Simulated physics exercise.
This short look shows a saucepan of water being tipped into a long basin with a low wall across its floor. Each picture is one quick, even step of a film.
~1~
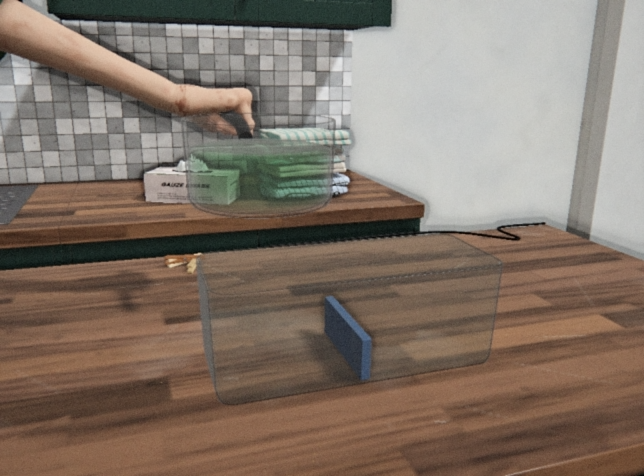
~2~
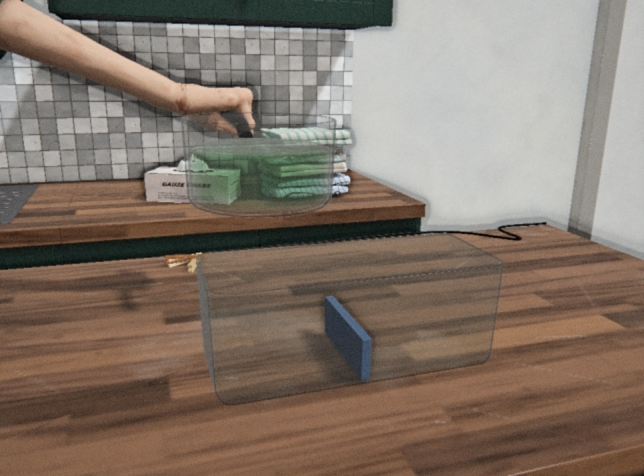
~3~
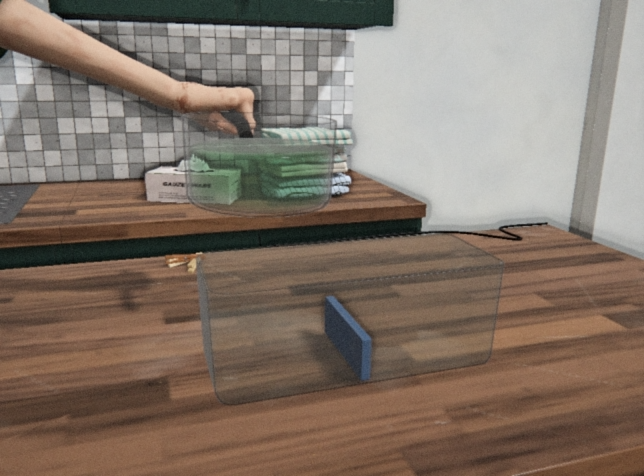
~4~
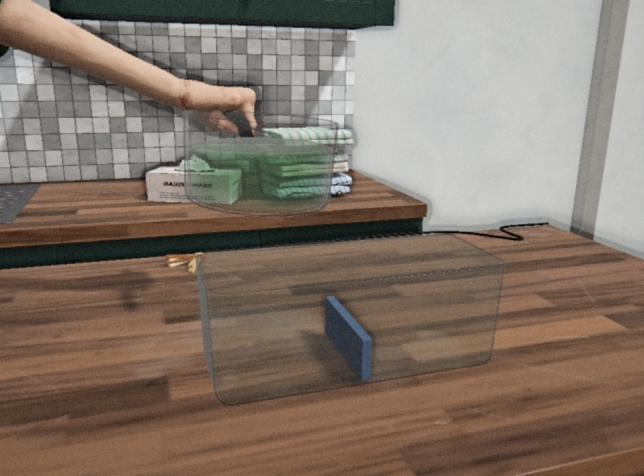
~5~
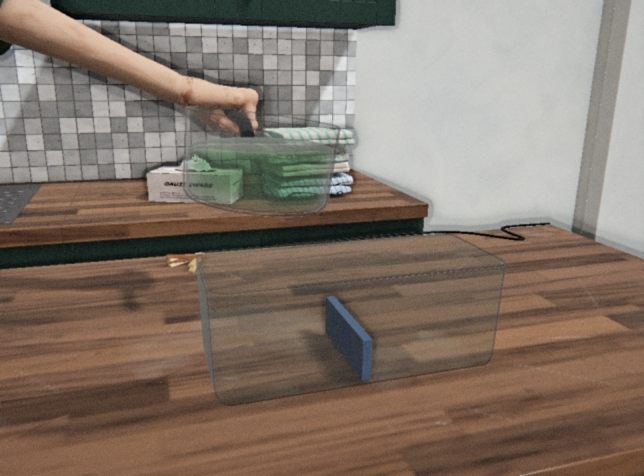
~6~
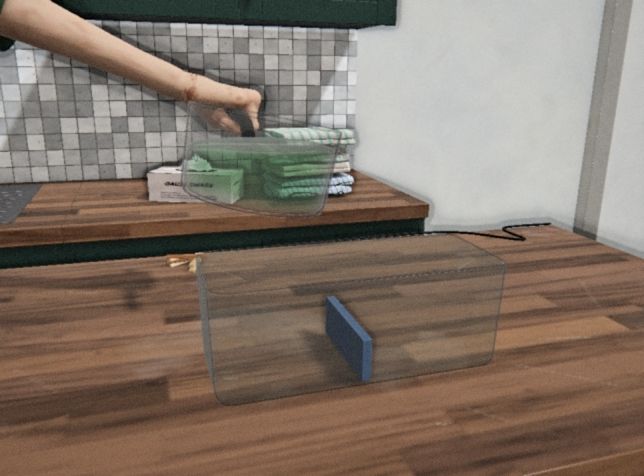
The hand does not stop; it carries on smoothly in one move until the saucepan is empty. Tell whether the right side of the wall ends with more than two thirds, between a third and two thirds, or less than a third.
The share right of the wall falls into the top range, past two thirds.
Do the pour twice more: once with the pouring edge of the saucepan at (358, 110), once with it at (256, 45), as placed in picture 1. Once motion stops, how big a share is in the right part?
The first gives 95 %, the second 20 %.
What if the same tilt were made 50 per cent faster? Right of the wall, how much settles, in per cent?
Close to 80 per cent.
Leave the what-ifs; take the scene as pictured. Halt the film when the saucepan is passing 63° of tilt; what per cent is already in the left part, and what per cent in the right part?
About 0 % left and about 5 % right.
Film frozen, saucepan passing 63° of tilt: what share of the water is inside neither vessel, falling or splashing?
Around 20 percent.
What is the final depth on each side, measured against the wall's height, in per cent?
On the left it is 20 per cent, on the right 80.
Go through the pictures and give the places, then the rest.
It leans 0°; its right rim is at (330, 120); the water meets the walls at (186, 149) and (326, 146); the long basin's rim runs from (203, 275) to (475, 249); the wall's top is at (346, 317), in the first frame.
It leans 0°; its right rim is at (331, 120); the water meets the walls at (187, 149) and (326, 145), in the second frame.
It leans 2°; its right rim is at (332, 121); the water meets the walls at (187, 148) and (326, 145), in the third frame.
It leans 4°; its right rim is at (333, 124); the water meets the walls at (187, 147) and (327, 146), in the fourth frame.
It leans 7°; its right rim is at (335, 127); the water meets the walls at (187, 148) and (328, 146), in the fifth frame.
It leans 11°; its right rim is at (336, 132); the water meets the walls at (187, 147) and (329, 146), in the sixth frame.
A moment on, the tilt is 63° and 75 per cent is still to pour, 0 is left of the wall and 4 right of it.
Next, the tilt is 93° and 22 per cent is still to pour, 3 is left of the wall and 65 right of it.
Then the tilt is 97° and 4 per cent is still to pour, 12 is left of the wall and 82 right of it.
Later the tilt is 97° and 1 per cent is still to pour, 16 is left of the wall and 83 right of it.
Finally, 16 per cent lies left of the wall, 84 right of it and 0 outside.
